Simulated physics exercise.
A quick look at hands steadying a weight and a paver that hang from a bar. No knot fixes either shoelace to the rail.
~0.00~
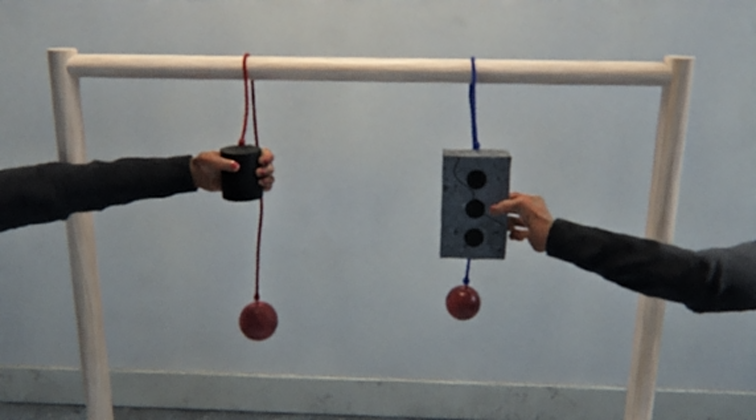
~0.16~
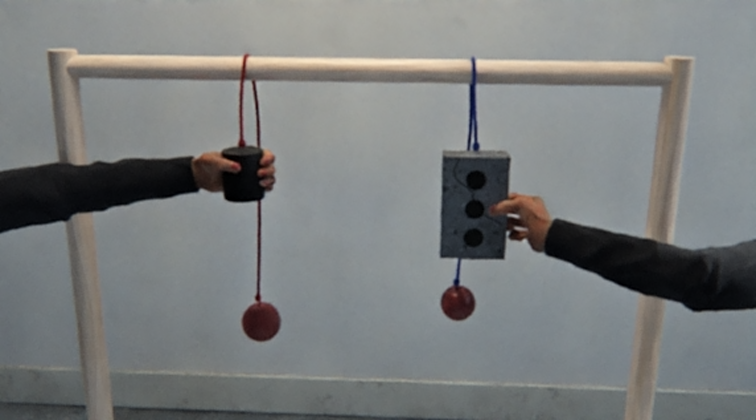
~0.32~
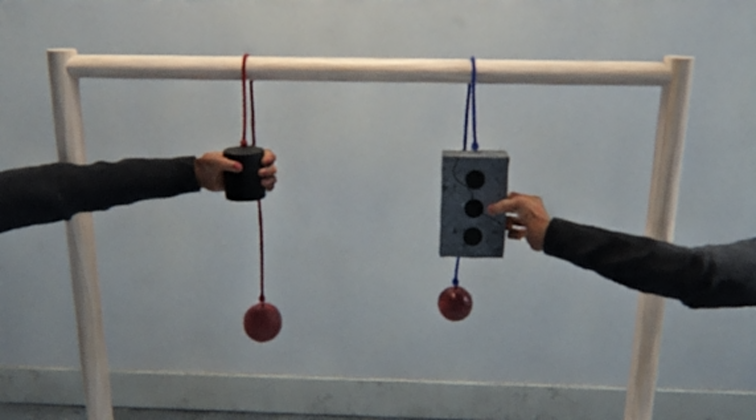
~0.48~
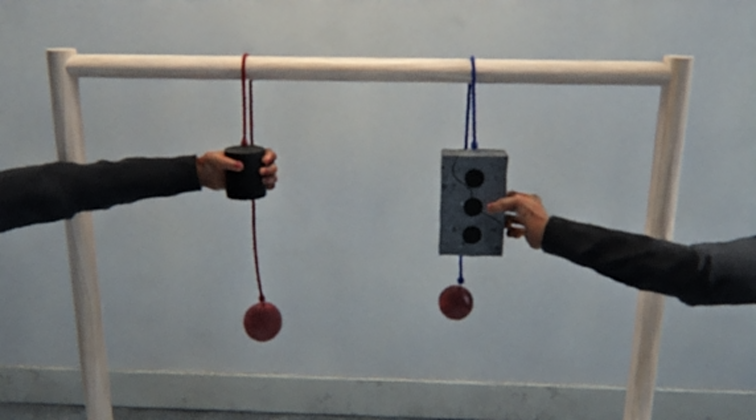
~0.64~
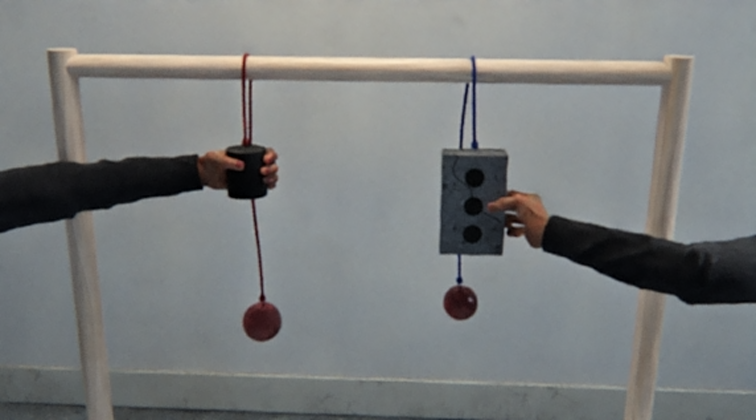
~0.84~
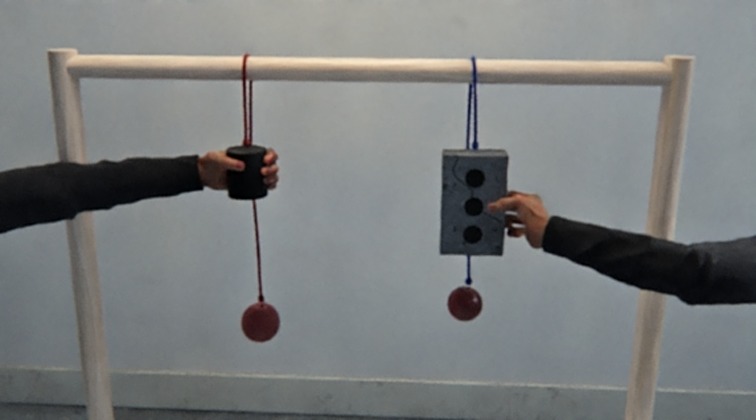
The clip opens with round red objects hanging on red and blue cords looped over a wooden rail, while one hand grips a black cylinder and another touches a grey block. The right one sways slightly left as the left one shifts barely right, then the right one swings back rightward; the hands stay nearly still.
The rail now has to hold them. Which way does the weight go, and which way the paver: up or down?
The weight goes down; the paver goes down.
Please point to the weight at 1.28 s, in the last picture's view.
It is at about (255, 336) then.
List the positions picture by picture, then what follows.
The first picture shows weight (242, 173); paver (474, 204); left apple (259, 321); right apple (463, 303).
The second picture shows weight (243, 174); paver (474, 205).
The third picture shows weight (245, 173); paver (473, 204).
The fourth picture shows weight (246, 173); paver (472, 203).
The fifth picture shows weight (247, 172); paver (472, 202).
The sixth picture shows weight (247, 172); paver (473, 203); left shoelace only laid over the rail; right shoelace only laid over the rail.
After 1.28 s, weight dropping near (255, 336); paver on the floor.
After 1.58 s, weight on the floor; paver on the floor.
In the end, weight on the floor; paver on the floor. The weight runs down to the floor and the paver drops.
